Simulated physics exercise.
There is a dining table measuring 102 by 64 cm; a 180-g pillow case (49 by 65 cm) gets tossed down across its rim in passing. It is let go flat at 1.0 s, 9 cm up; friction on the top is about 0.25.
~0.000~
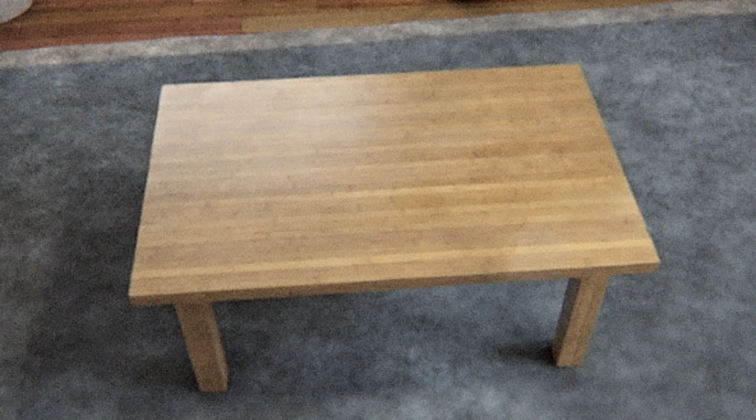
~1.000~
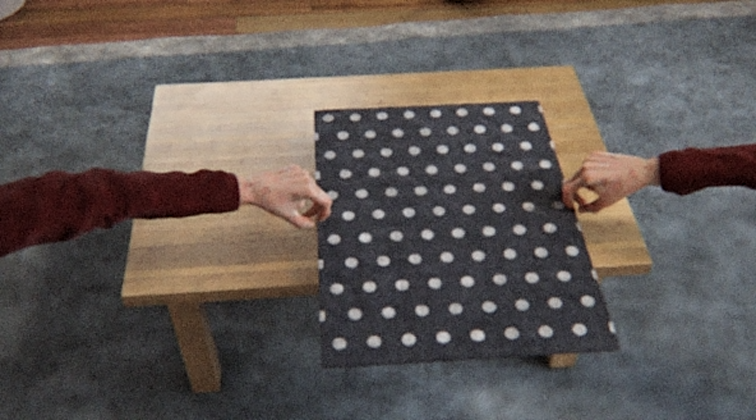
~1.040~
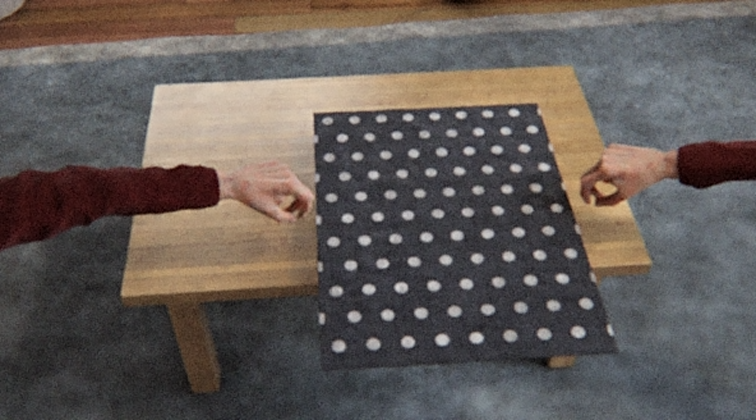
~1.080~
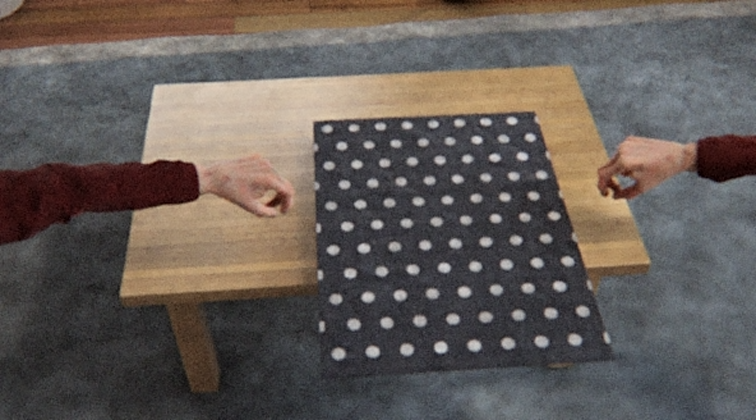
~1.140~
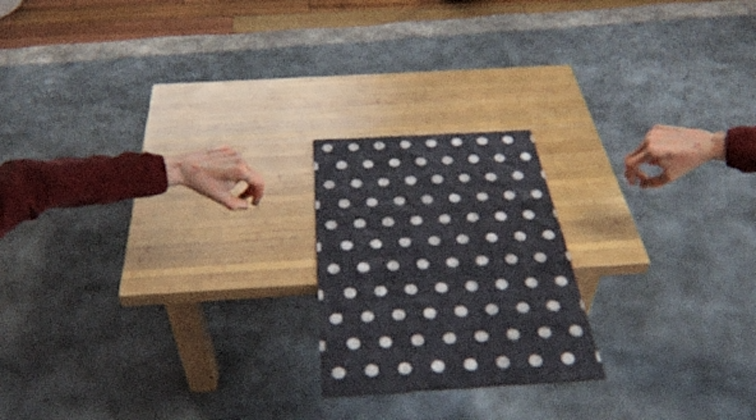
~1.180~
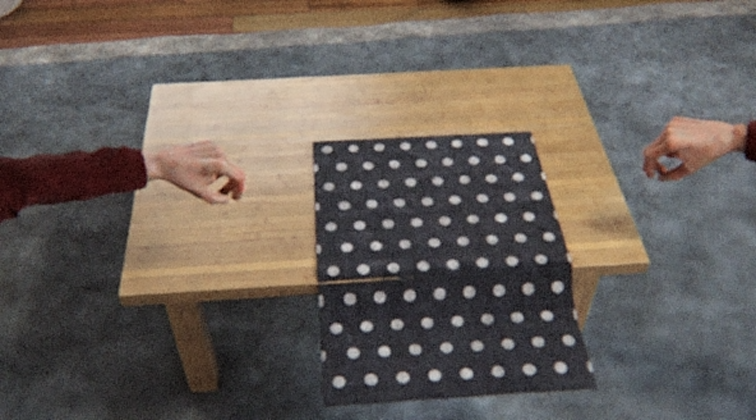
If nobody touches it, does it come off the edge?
Watch, it goes.
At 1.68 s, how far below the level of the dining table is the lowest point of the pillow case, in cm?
44 cm, approximately.
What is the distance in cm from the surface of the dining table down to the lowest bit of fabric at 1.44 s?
Roughly 26 centimetres below the top.
At 1.4 s, 45 % of the pillow case is still over the top.
At 1.7 s, 20 % of the pillow case is still over the top.
At 1.9 s, 0 % of the pillow case is still over the top.
At 2.2 s, 0 % of the pillow case is still over the top.
At 4.4 s, 0 % of the pillow case is still over the top.
